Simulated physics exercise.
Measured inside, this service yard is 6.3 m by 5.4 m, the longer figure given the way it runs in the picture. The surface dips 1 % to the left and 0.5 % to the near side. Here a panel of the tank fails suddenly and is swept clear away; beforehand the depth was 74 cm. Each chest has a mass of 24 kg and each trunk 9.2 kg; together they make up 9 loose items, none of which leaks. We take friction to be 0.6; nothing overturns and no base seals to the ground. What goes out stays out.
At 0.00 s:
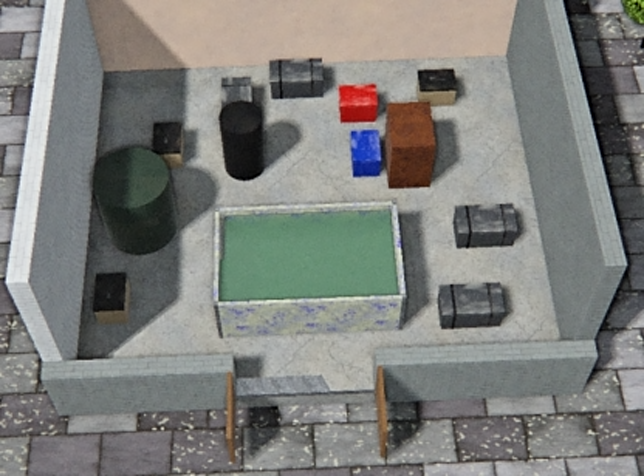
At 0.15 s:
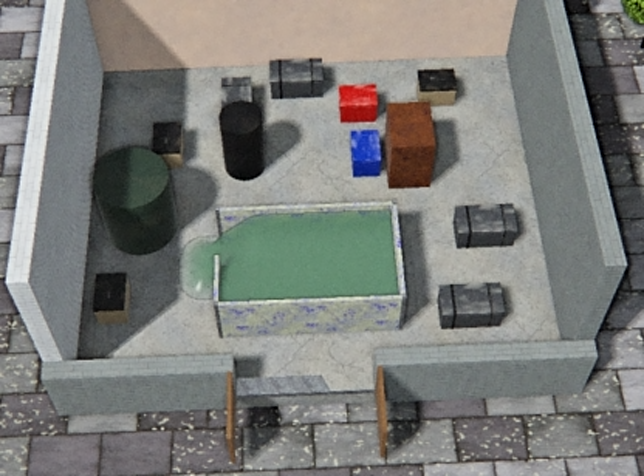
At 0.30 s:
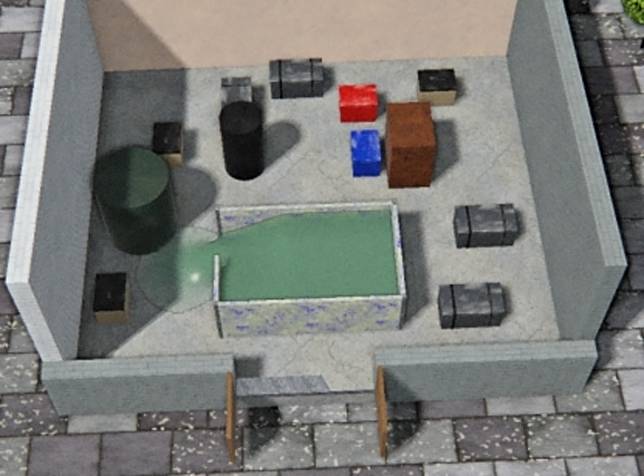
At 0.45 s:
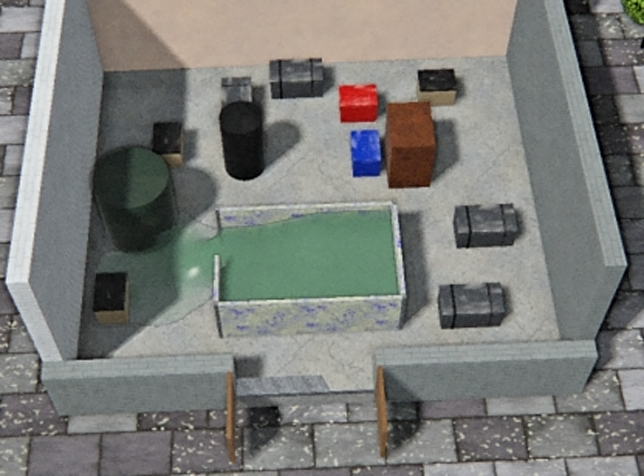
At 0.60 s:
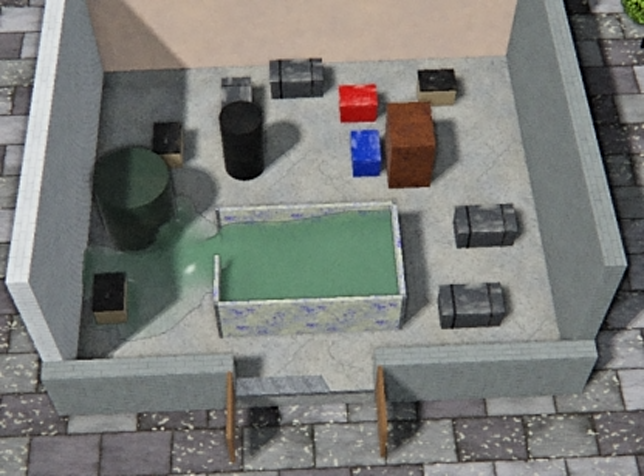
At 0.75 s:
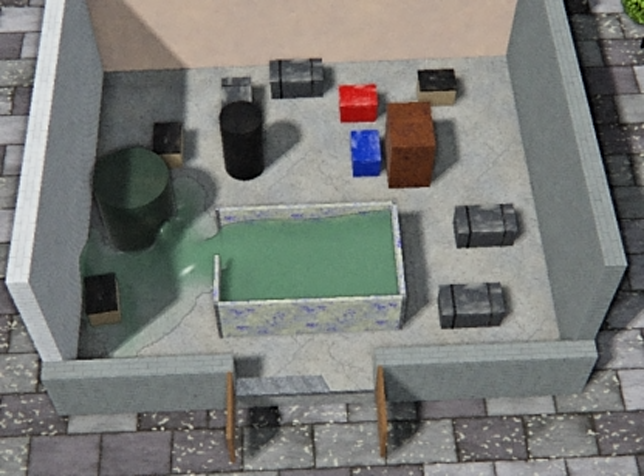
In this clip, green water pours from the left end of a patterned rectangular tank in a walled yard and spreads across the floor around a large dark green cylinder, then a small dark-topped box at the left shifts slightly.
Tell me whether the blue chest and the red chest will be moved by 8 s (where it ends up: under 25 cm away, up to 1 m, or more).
The blue chest should remain roughly unmoved. The red chest should remain roughly unmoved.
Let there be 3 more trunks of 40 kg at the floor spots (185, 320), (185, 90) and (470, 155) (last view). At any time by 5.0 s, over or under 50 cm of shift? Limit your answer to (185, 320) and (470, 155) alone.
Lab note - ordered: Above threshold / below threshold.
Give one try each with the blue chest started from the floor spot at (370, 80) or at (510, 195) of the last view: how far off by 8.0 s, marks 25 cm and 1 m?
In that order: It barely shifts; it barely shifts.
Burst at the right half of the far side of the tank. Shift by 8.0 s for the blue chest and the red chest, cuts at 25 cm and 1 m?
Note: Blue chest swept well away, red chest swept well away.
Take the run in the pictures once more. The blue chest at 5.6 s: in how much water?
About 1 cm.
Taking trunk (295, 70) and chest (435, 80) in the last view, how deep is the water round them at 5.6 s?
I'd estimate 4 cm for the first and 2 cm for the second.
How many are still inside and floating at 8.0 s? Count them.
The count is 3.
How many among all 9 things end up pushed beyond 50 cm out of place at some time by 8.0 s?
My count gives 4.
After 1.6 s the blue chest is near (366, 145), 0.0 m from its start, aground; the red chest is near (358, 95), 0.0 m from its start, aground; 0 of 9 are out; 1 afloat.
After 3.6 s the blue chest is near (366, 145), 0.0 m from its start, aground; the red chest is near (358, 95), 0.0 m from its start, aground; 0 of 9 are out; 1 afloat.
After 5.6 s the blue chest is near (366, 145), 0.0 m from its start, aground; the red chest is near (358, 95), 0.0 m from its start, aground; 0 of 9 are out; 3 afloat.
After 8.0 s the blue chest is near (366, 145), 0.0 m from its start, aground; the red chest is near (359, 95), 0.0 m from its start, aground; 0 of 9 are out; 3 afloat.
